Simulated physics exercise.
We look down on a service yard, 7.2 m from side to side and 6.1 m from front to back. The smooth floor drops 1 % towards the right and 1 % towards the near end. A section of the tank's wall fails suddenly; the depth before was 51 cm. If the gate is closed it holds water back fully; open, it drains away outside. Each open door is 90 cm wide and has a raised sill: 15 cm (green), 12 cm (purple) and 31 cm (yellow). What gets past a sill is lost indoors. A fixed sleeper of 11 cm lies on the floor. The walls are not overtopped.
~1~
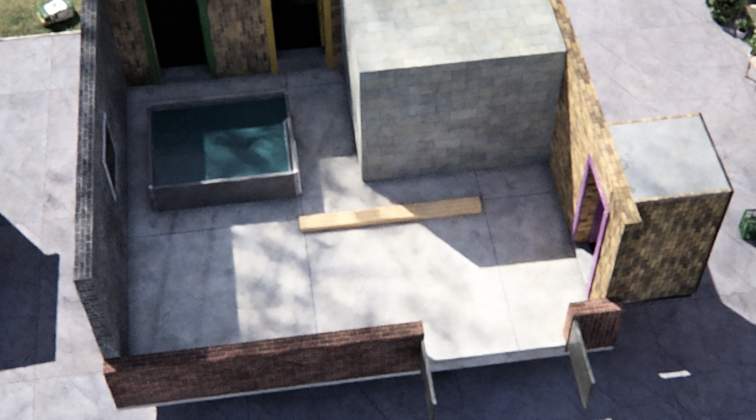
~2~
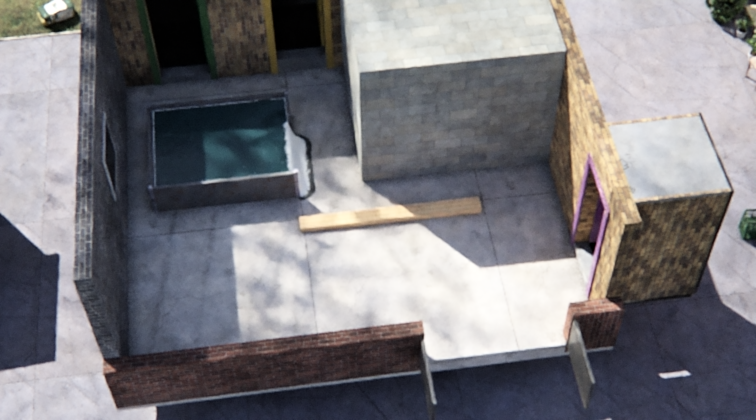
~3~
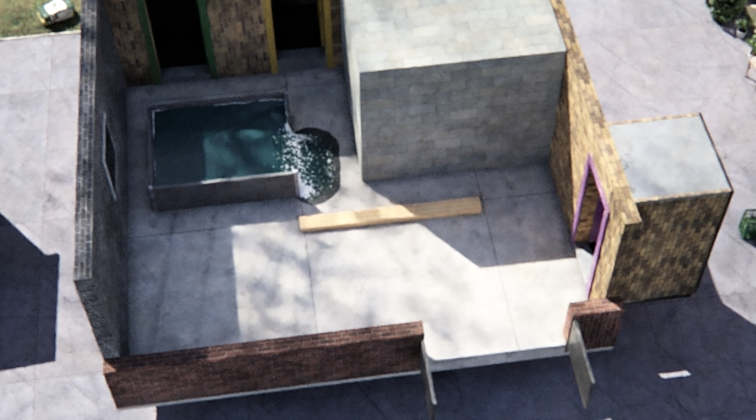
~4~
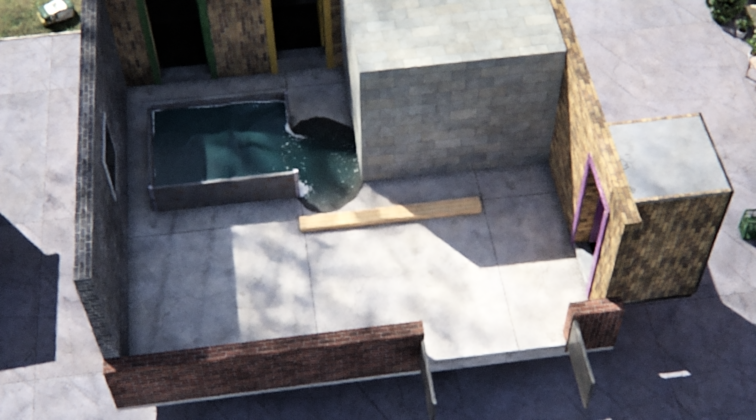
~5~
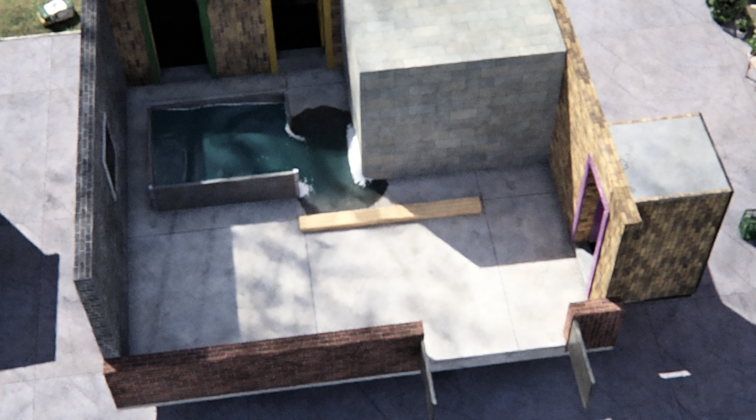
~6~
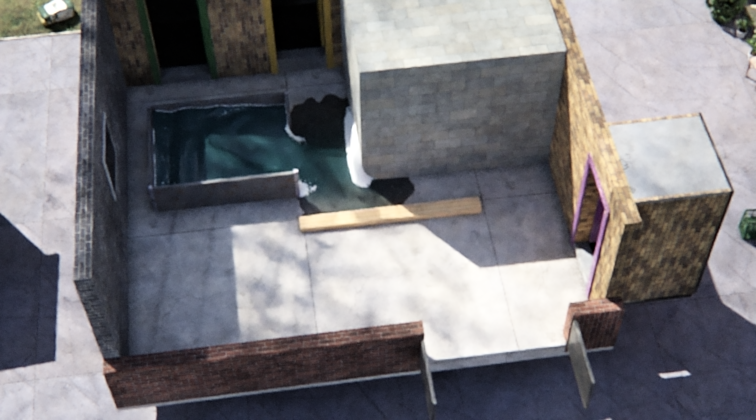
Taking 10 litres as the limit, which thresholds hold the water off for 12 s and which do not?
The water let in: At the green door it does not reach the limit; at the purple door it keeps below the limit; at the yellow door it keeps below the limit.
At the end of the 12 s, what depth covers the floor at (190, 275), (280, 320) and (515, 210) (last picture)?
About 3, 3 and 4 cm.
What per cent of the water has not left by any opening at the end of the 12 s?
About 76 per cent.
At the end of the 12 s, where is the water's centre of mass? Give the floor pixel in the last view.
Near (323, 208).
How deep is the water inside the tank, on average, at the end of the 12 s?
Some 4 cm.
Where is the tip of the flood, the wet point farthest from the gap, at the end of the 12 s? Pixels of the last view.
Near (590, 327).
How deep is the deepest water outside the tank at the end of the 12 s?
About 11 cm.
A moment later water covers 15 % of the floor and is deepest (40 cm) near (352, 170); green door not reached, purple door not reached, yellow door not reached.
Soon after water covers 40 % of the floor and is deepest (36 cm) near (351, 162); green door not reached, purple door not reached, yellow door 21 cm at the sill, 0 L in.
Next water covers 65 % of the floor and is deepest (24 cm) near (348, 213); green door 5 cm at the sill, 0 L in, purple door 10 cm at the sill, 0 L in, yellow door 17 cm at the sill, 0 L in.
Later on water covers 80 % of the floor and is deepest (14 cm) near (348, 213); green door 12 cm at the sill, 0 L in, purple door 6 cm at the sill, 0 L in, yellow door 8 cm at the sill, 0 L in.
At the end water covers 90 % of the floor and is deepest (11 cm) near (327, 215); green door 6 cm at the sill, 0 L in, purple door 6 cm at the sill, 0 L in, yellow door 8 cm at the sill, 0 L in.
